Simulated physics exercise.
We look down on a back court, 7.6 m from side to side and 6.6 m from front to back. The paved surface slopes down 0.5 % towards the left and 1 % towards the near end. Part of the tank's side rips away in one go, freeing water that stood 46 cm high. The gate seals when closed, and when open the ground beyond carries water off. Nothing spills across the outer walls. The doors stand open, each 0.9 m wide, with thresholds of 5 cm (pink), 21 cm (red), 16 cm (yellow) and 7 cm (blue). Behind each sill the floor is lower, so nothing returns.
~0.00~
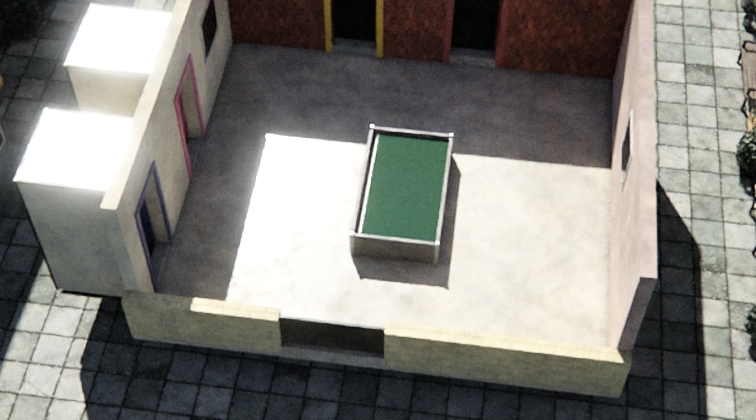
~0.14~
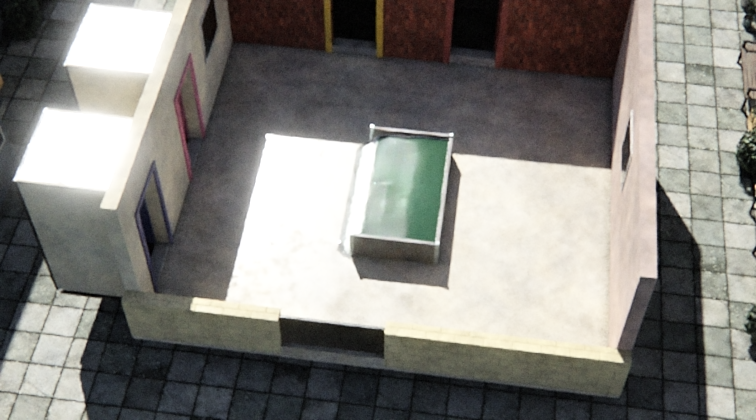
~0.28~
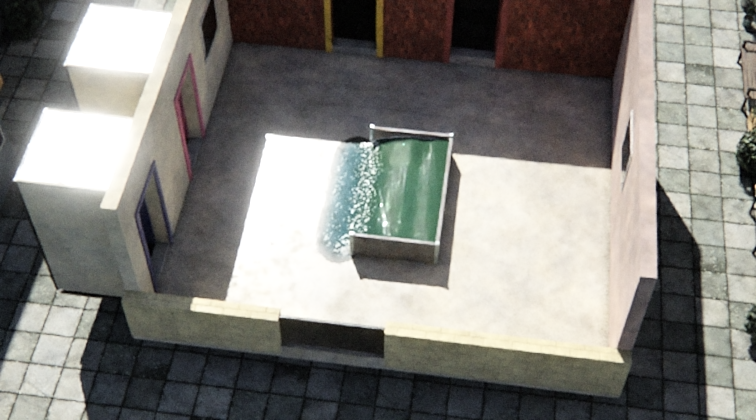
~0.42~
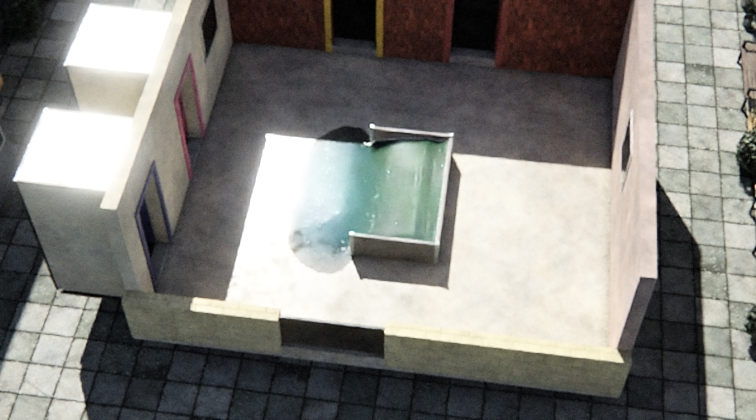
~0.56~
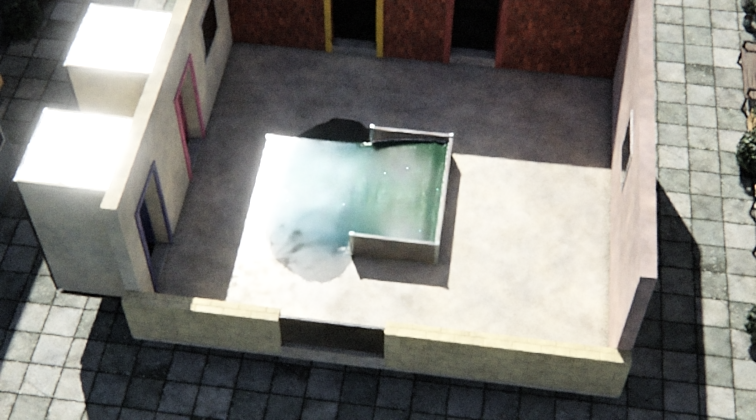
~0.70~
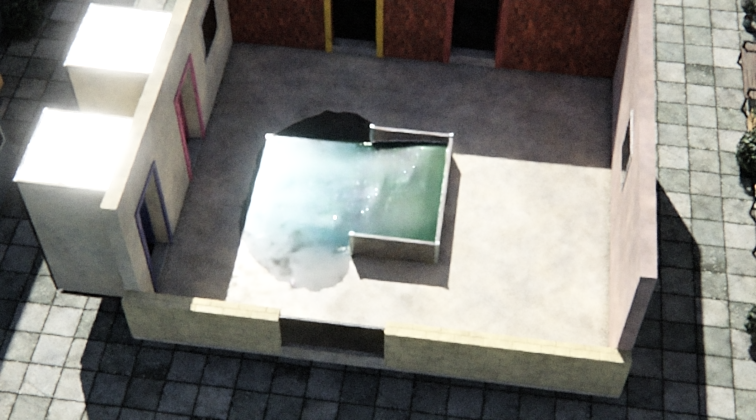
In this clip, seen from above, a green-looking rectangular tank in a walled courtyard loses its left side, and water pours out across the pale floor, spreading leftward and towards the near wall in a widening pool.
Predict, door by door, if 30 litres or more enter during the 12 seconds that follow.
The water let in: At the pink door it exceeds the limit; at the red door it keeps below the limit; at the yellow door it keeps below the limit; at the blue door it passes the limit.
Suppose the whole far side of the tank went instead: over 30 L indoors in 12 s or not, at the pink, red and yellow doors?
Against that limit: Pink under, red below, yellow under.
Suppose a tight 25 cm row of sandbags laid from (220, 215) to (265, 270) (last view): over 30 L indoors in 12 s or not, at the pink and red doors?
Against that limit: Pink over, red below.
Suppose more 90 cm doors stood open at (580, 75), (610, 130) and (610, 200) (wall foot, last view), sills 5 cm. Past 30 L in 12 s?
In turn: Not over, not over, not over.
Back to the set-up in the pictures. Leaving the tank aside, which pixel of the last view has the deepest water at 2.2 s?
Around (197, 192).
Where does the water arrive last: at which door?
Last comes the red one.
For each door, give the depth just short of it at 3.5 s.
In cm: Pink 14, red 0, yellow 0, blue 13.
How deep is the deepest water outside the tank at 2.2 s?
Up to some 26 cm.
After 1.4 s water covers 25 % of the floor and is deepest (26 cm) near (187, 191); pink door 10 cm at the sill, 9 L in, red door not reached, yellow door not reached, blue door not reached.
After 2.2 s water covers 35 % of the floor and is deepest (26 cm) near (197, 192); pink door 21 cm at the sill, 86 L in, red door not reached, yellow door not reached, blue door 16 cm at the sill, 8 L in.
After 3.5 s water covers 35 % of the floor and is deepest (24 cm) near (149, 317); pink door 14 cm at the sill, 179 L in, red door not reached, yellow door not reached, blue door 13 cm at the sill, 37 L in.
After 7.0 s water covers 60 % of the floor and is deepest (10 cm) near (149, 317); pink door 5 cm at the sill, 217 L in, red door not reached, yellow door 3 cm at the sill, 0 L in, blue door 8 cm at the sill, 70 L in.
After 12.0 s water covers 70 % of the floor and is deepest (6 cm) near (149, 317); pink door 3 cm at the sill, 218 L in, red door 1 cm at the sill, 0 L in, yellow door 1 cm at the sill, 0 L in, blue door 6 cm at the sill, 71 L in.
